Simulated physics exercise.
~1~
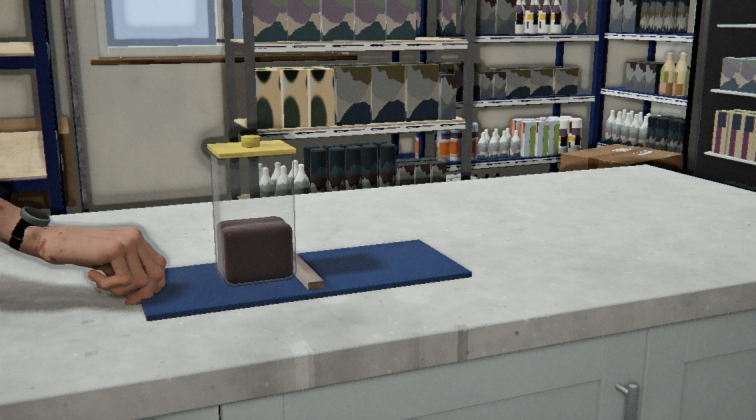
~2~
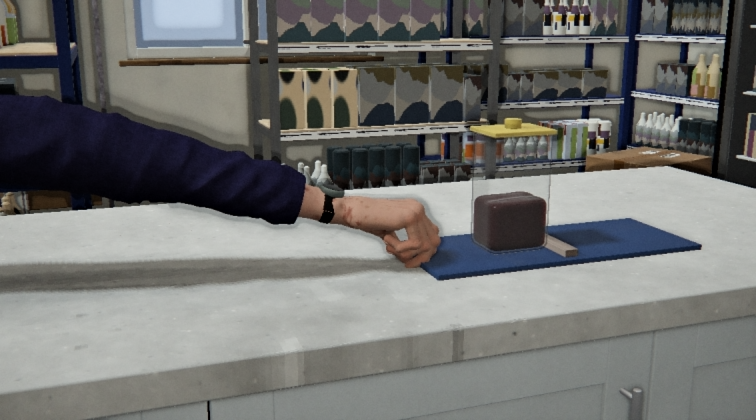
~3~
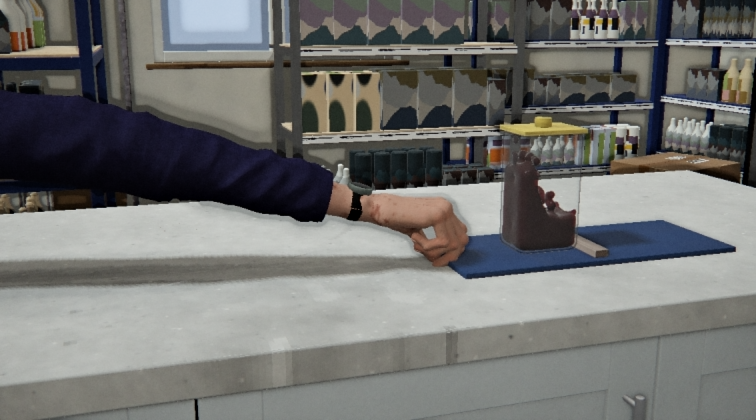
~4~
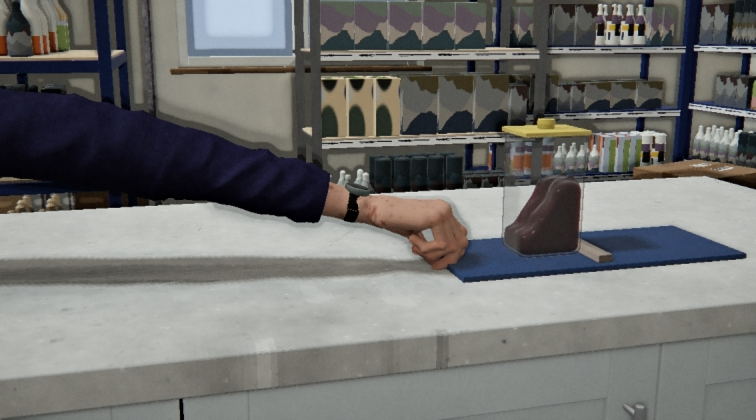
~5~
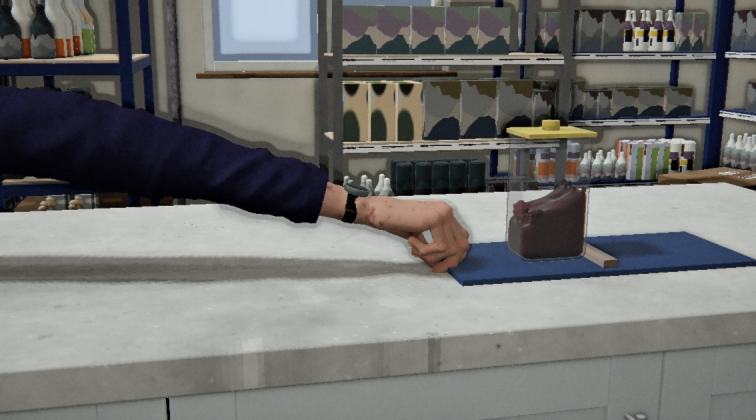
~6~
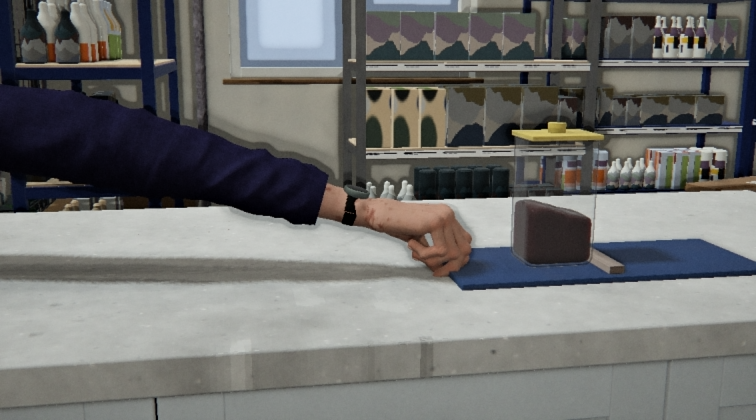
In this clip, a hand at the edge of a blue board accompanies it as it glides right across a counter, carrying a clear, yellow-lidded canister that tips slightly, then settles upright against a low batten while the dark liquid inside sloshes high and gradually calms.
